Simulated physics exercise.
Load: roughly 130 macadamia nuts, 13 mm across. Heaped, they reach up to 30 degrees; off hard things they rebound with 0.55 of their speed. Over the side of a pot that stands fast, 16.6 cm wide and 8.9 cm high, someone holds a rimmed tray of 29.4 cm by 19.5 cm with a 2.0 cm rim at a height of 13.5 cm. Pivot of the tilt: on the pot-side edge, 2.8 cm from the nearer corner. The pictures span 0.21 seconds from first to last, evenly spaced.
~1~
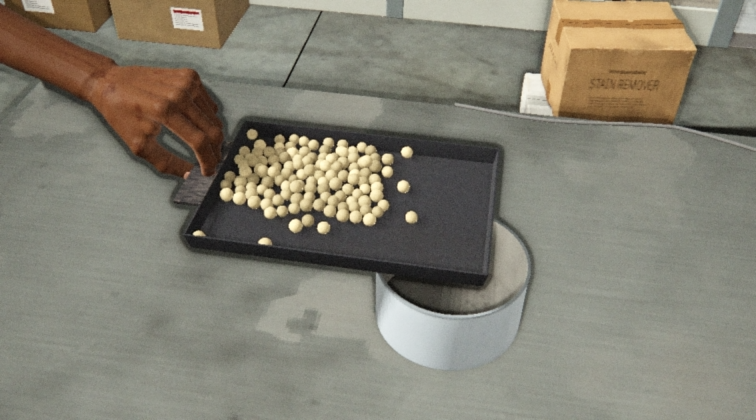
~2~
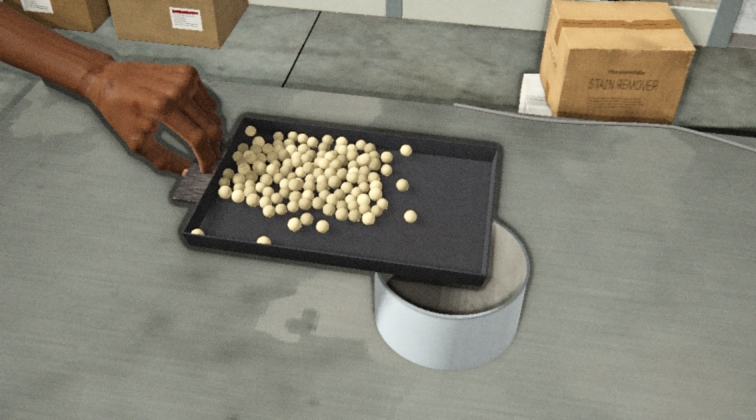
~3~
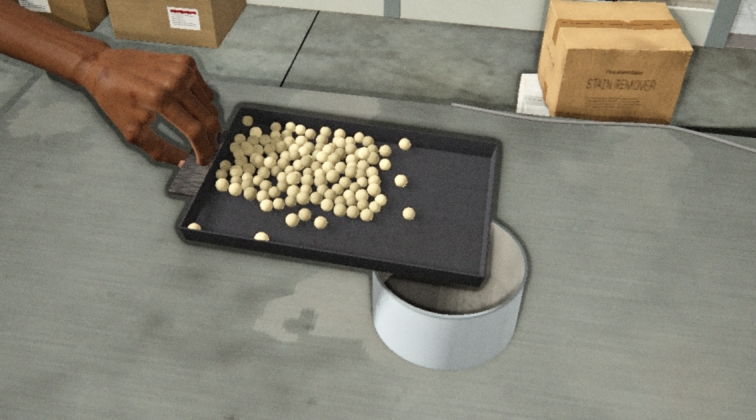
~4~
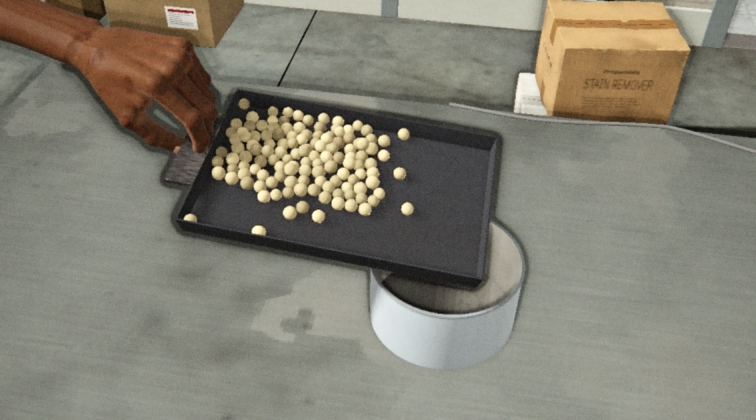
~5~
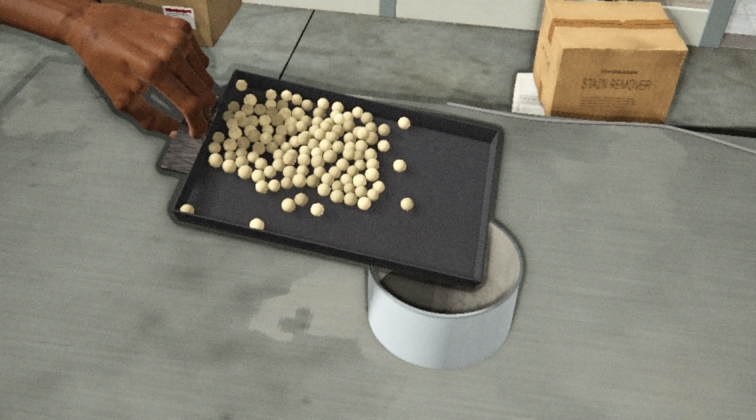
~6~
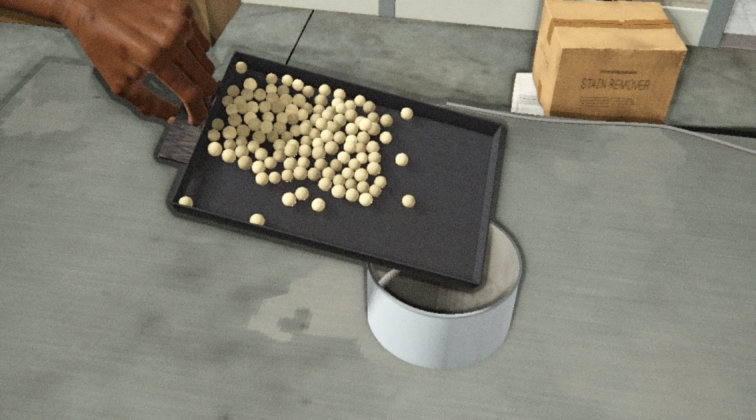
Hand gradually raising the left end of a dark rimmed tray of round, cream-coloured nuts beside a white pot, steepening its tilt.
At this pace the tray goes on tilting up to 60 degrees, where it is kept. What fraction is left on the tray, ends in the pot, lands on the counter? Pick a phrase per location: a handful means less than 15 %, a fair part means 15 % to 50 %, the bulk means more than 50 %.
Tray: A fair part, pot: A handful, counter: The bulk.
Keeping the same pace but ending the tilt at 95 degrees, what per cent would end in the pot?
Share in the pot: Around 0 %.
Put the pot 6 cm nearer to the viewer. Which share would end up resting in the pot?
Near 30 per cent in that case.
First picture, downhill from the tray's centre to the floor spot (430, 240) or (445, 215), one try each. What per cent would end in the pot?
I'd put it at about 0 per cent for the first tilt and about 0 per cent for the second.
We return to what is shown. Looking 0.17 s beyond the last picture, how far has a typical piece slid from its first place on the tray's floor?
Roughly 3 cm.
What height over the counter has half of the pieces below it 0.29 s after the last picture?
Roughly 22 centimetres, more or less.
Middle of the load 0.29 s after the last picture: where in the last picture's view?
Estimated centre of load: Around (373, 193).
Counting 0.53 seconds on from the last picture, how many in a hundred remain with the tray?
Roughly 50 percent of the load, I'd say.
Then, 0.17 s after the last picture, tilt 40 degrees; the tray holds 100 %, the pot 0 %.
Then, 0.29 s after the last picture, tilt 55 degrees; the tray holds 100 %, the pot 0 %.
Then, 0.53 s after the last picture, tilt 60 degrees; the tray holds 50 %, the pot 0 %.
In the end, tray 35 %, pot 0 %, counter 65 %.
